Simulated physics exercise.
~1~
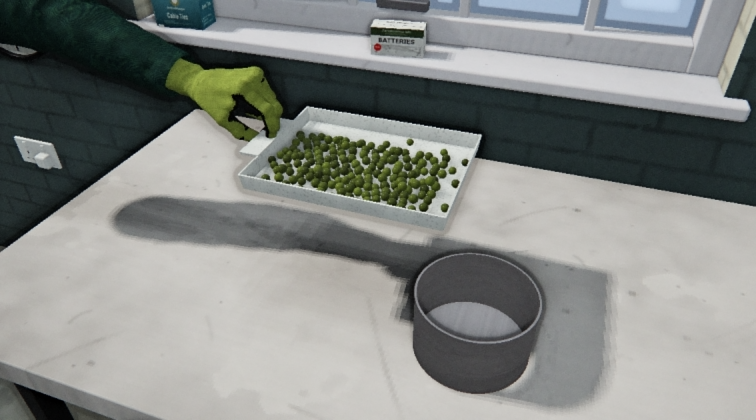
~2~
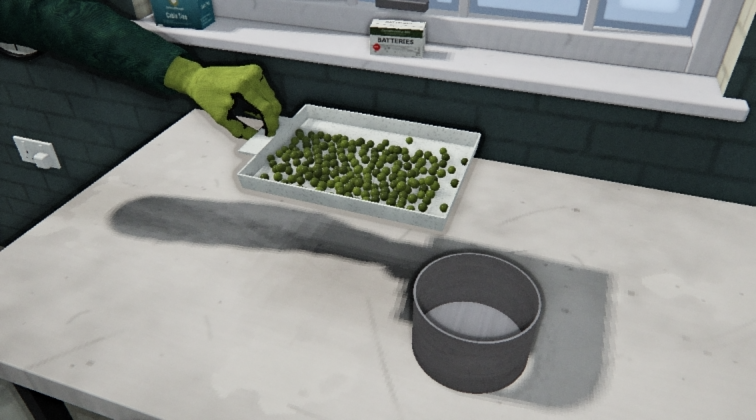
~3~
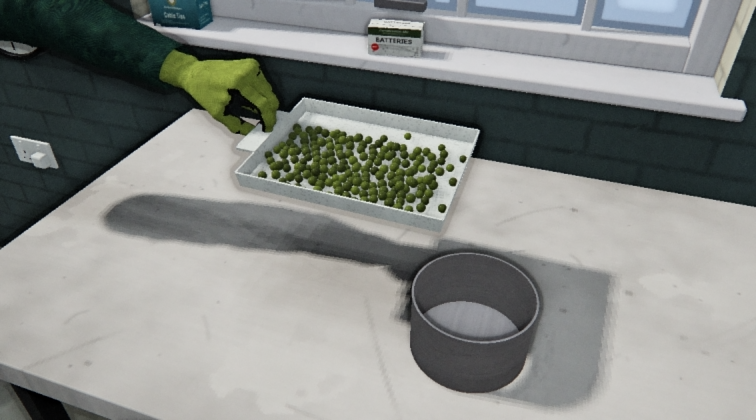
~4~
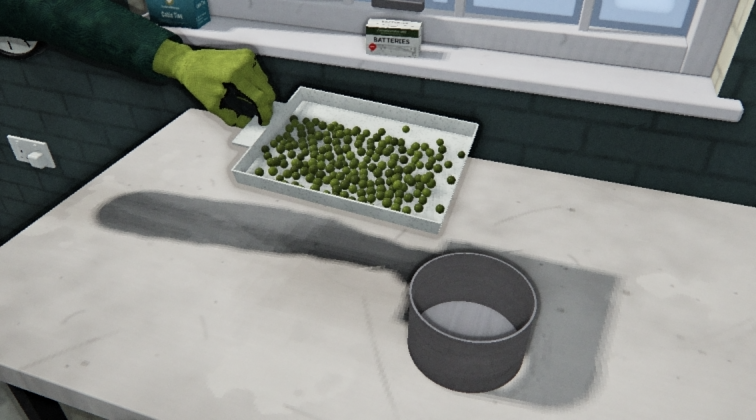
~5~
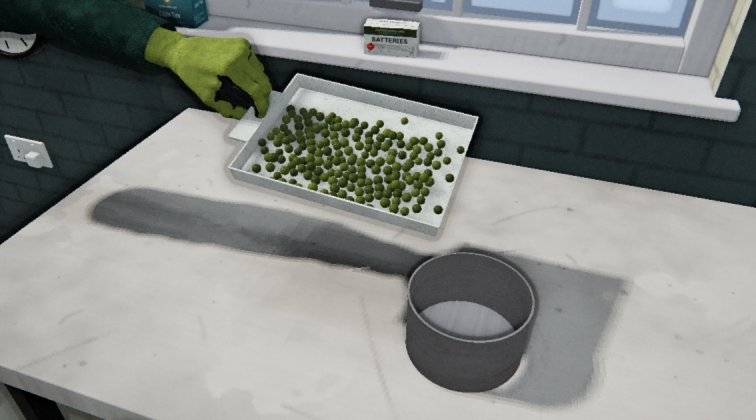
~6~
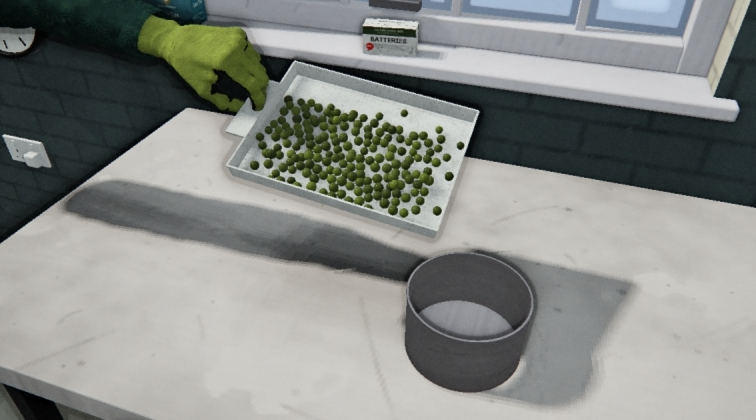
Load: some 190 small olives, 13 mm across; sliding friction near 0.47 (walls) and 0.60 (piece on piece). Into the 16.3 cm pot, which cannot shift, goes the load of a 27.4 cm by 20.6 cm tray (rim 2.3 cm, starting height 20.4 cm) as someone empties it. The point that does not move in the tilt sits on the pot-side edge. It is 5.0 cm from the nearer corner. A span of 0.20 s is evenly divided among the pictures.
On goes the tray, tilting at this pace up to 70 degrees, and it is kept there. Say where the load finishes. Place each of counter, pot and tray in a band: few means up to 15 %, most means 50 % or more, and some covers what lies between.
Counter: Few; pot: Few; tray: Most.
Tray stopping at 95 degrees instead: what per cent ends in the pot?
30 %.
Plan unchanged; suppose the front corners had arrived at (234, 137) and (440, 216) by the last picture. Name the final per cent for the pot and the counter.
Pot 0 % / counter 5 %.
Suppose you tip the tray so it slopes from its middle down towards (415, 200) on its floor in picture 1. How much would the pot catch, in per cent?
My best guess is some 35 per cent.
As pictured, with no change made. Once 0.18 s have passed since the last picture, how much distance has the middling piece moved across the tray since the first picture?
By then it sits near 2 cm from where it began.
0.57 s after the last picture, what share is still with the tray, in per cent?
Estimate: About 95 percent.
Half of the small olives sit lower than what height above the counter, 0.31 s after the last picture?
I'd put it near 26 cm.
Then, 0.18 s after the last picture, tilt 45 degrees; the tray holds 100 %, the pot 0 %.
Then, 0.31 s after the last picture, tilt 63 degrees; the tray holds 100 %, the pot 0 %.
Then, 0.57 s after the last picture, tilt 70 degrees; the tray holds 95 %, the pot 0 %.
In the end, counter 5 %, pot 0 %, tray 95 %.
